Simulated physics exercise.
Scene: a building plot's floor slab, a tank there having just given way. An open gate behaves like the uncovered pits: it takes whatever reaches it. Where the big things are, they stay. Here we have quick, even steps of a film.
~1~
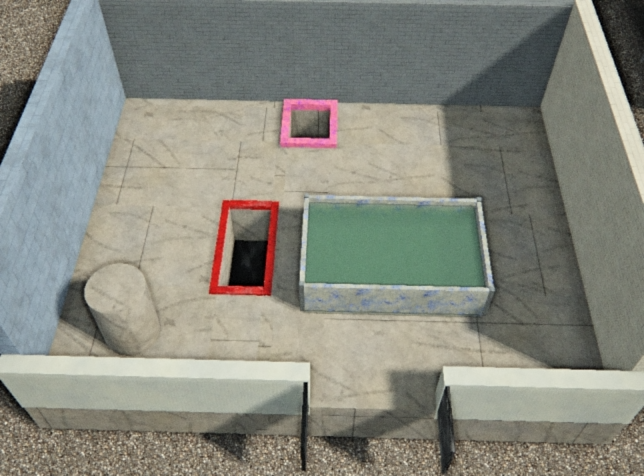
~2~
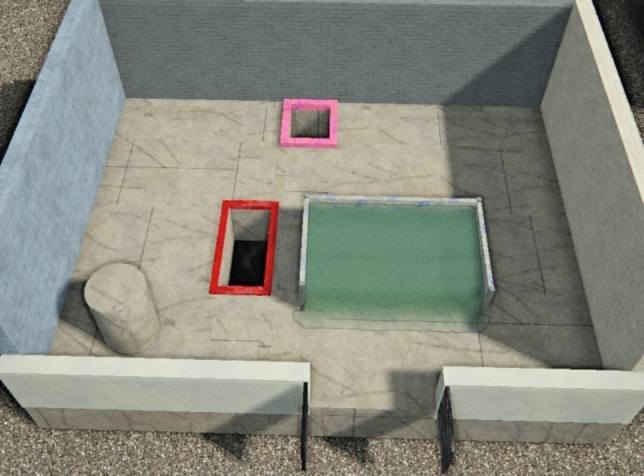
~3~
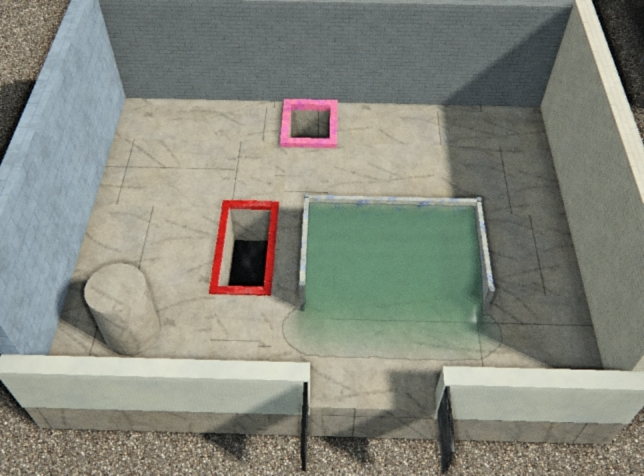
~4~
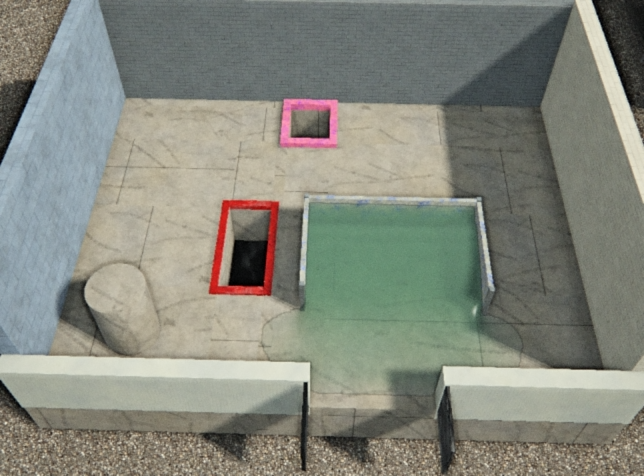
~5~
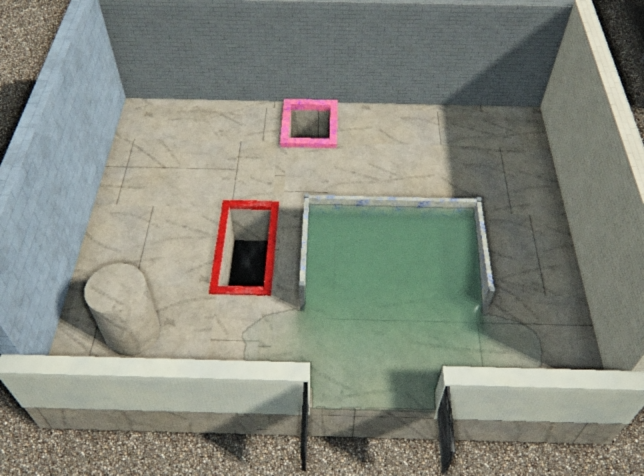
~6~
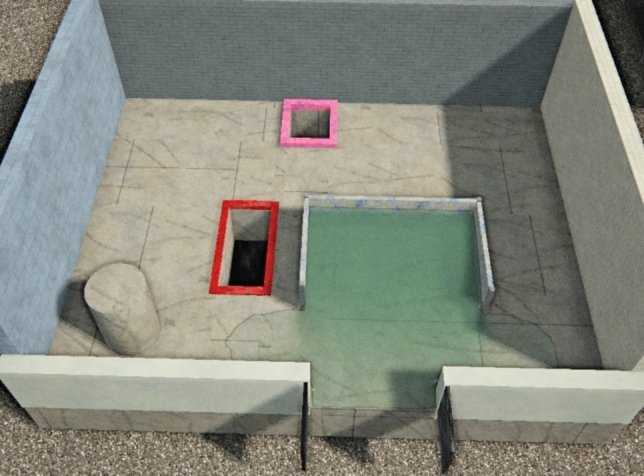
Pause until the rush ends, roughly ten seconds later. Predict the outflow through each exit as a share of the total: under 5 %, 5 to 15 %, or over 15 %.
Prediction: The gate passes over 15 %; the red pit passes under 5 %; the pink pit passes under 5 %.
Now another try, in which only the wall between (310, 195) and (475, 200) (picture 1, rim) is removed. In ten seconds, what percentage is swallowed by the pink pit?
The pink pit gets 14 per cent.
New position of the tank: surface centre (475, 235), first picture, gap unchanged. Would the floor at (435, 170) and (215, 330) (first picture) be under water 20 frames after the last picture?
Untouched, swamped.
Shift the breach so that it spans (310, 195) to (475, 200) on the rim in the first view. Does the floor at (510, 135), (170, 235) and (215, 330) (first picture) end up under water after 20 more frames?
First point swamped, second point spared, third point spared.
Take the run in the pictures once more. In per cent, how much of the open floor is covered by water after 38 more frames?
Share estimate: About 65 per cent.
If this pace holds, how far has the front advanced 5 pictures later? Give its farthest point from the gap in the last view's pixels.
Roughly at (139, 385).
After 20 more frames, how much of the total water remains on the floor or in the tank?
Near 56 in a hundred.
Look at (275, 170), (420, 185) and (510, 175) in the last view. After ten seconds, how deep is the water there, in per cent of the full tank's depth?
Readings in order: Around 2, 2 and 6 %.
A moment on, water covers 15 % of the floor; the gate 16 %, the red pit 0 %, the pink pit 0 %.
Next, water covers 25 % of the floor; the gate 31 %, the red pit 0 %, the pink pit 0 %.
Then, water covers 40 % of the floor; the gate 43 %, the red pit 0 %, the pink pit 0 %.
Later, water covers 65 % of the floor; the gate 50 %, the red pit 0 %, the pink pit 0 %.
In the end, water covers 85 % of the floor; the gate 54 %, the red pit 0 %, the pink pit 0 %.
